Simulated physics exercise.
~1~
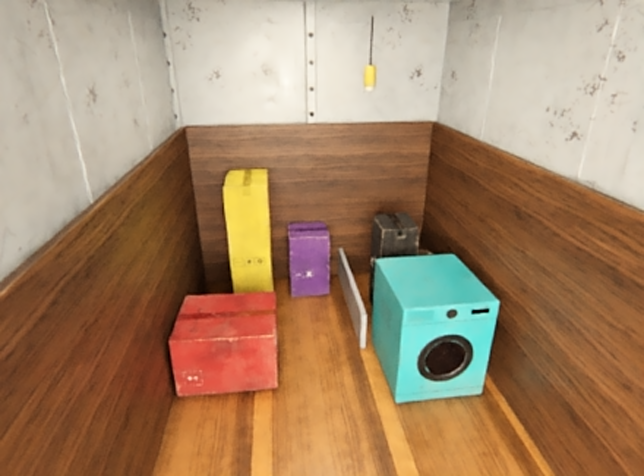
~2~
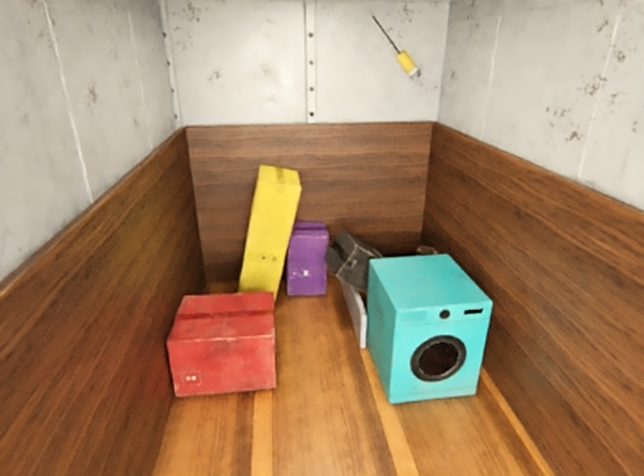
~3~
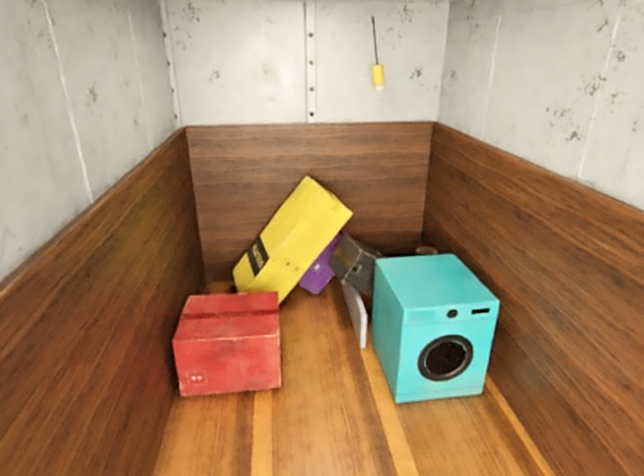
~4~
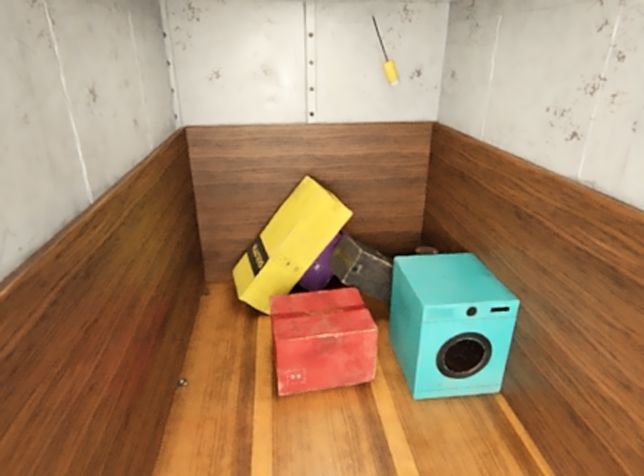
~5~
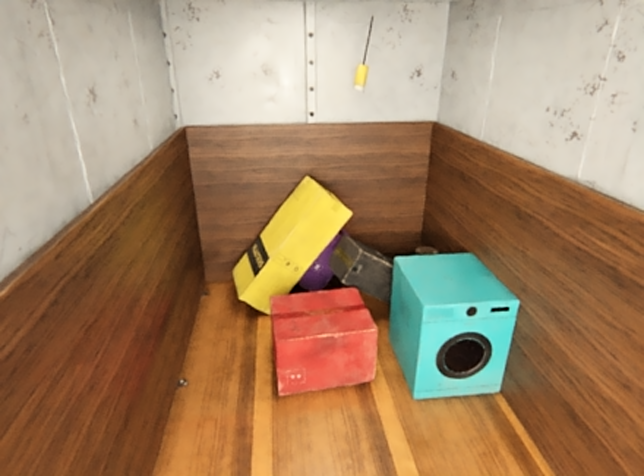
A yellow box in the back of a van tipped right while a black box leaned left, then the yellow one toppled further against a tilting purple box, and finally a red box slid right, ending beside a slightly shifted turquoise washing machine.
